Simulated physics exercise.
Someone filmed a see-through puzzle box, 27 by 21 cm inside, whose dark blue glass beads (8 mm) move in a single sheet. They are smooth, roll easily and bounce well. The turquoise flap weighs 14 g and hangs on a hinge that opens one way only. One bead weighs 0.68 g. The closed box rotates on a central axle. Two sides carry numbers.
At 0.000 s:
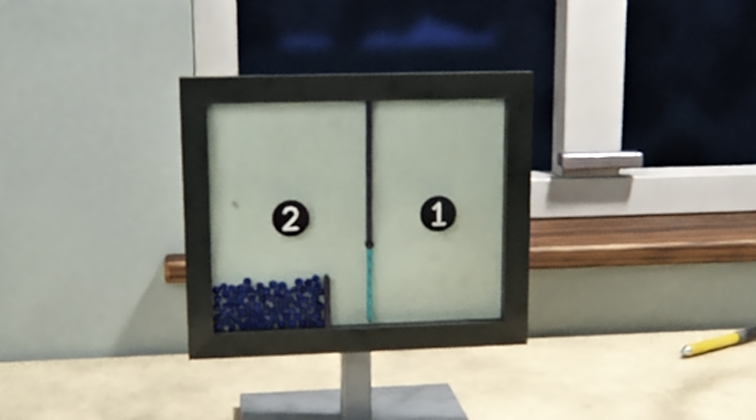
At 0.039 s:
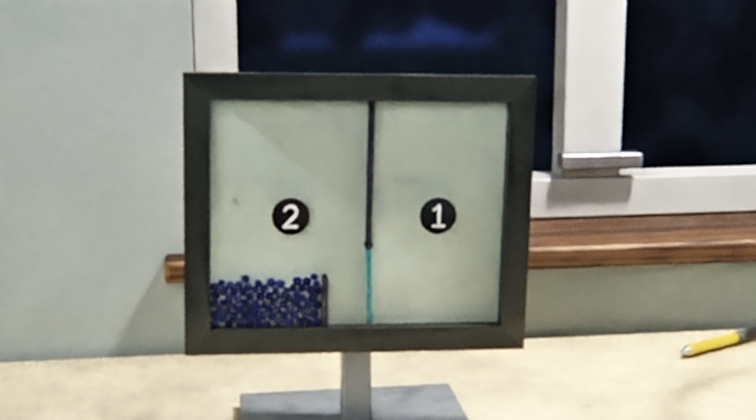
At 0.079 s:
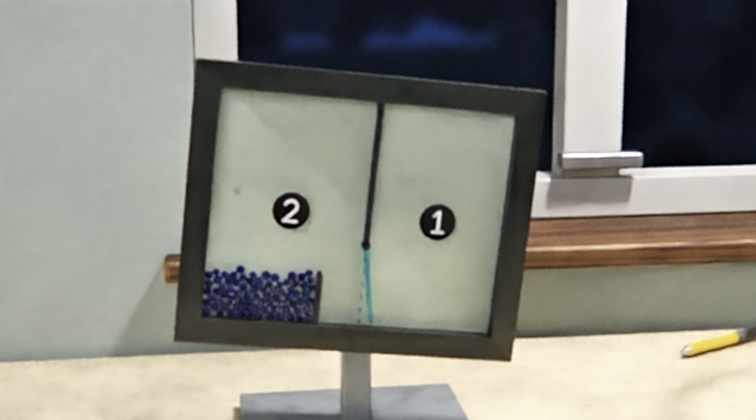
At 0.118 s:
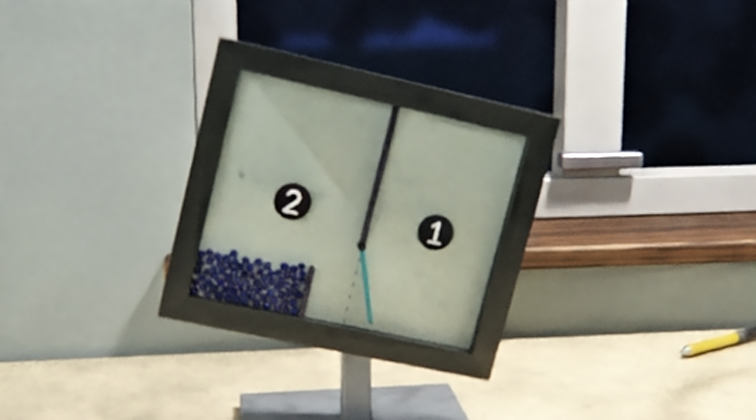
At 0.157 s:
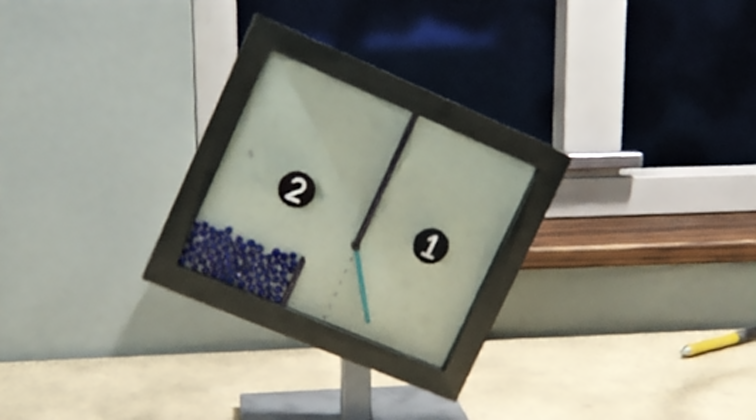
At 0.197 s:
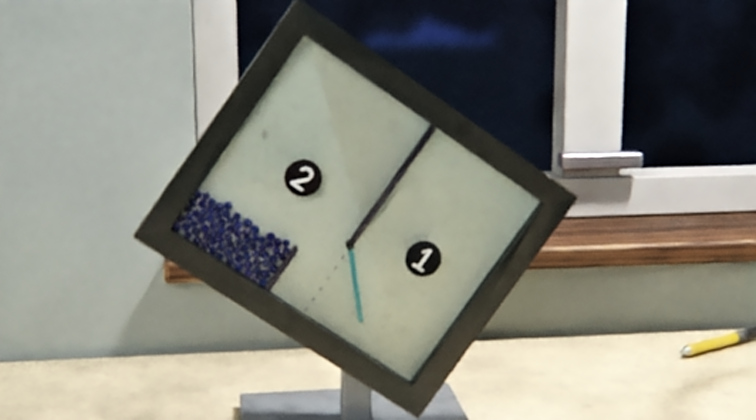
A framed clear box turns clockwise, its dark blue beads staying heaped in the corner as a turquoise flap swings.
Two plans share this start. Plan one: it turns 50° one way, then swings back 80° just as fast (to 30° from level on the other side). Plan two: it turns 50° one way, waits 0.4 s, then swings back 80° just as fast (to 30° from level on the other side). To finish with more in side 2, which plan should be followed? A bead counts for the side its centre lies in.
Take plan one.
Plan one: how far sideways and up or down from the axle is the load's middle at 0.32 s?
Some 12 cm left and 1 cm above.
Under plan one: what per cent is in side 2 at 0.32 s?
Some 100 per cent.
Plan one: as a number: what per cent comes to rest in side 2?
Roughly 100 per cent.
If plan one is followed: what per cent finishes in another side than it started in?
Some 0 per cent.
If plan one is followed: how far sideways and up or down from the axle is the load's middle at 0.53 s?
Some 9 cm left and 7 cm below.
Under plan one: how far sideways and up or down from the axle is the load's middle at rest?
About 4 cm left and 12 cm below.
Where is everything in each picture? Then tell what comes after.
In the first frame, level; about 80 beads; beads centred (269, 305); top one (316, 278); turquoise flap (369, 244); no. 1 (438, 214), no. 2 (291, 218).
In the second frame, turned 2° clockwise; beads centred (266, 302); top one (245, 279).
In the third frame, turned 6° clockwise; beads centred (259, 295); top one (240, 270); wall ends (366, 240), (320, 274).
In the fourth frame, turned 14° clockwise; beads centred (249, 281); top one (210, 253); turquoise flap (362, 246) tilted 6°.
In the fifth frame, turned 25° clockwise; beads centred (238, 261); top one (205, 225).
In the sixth frame, turned 36° clockwise; beads centred (232, 238); top one (198, 195); turquoise flap (350, 245) tilted 8°; no. 1 (423, 259), no. 2 (303, 178).
Plan one. 0.32 s, it stands 50° clockwise; the beads' middle is 12 cm left of and 1 cm above the centre; no. 2, 100 %; turquoise flap open 36°.
After 0.53 s, it stands 9° clockwise; the beads' middle is 9 cm left of and 7 cm below the centre; no. 2, 100 %; turquoise flap open 13°.
After 0.74 s, it stands 30° anticlockwise; the beads' middle is 3 cm left of and 11 cm below the centre; no. 2, 100 %; turquoise flap shut.
Settled by 1.5 s, it stands 30° anticlockwise; no. 1, 0 %, no. 2, 100 %; turquoise flap shut.
Plan two would end with no. 1, 15 %, no. 2, 85 %.
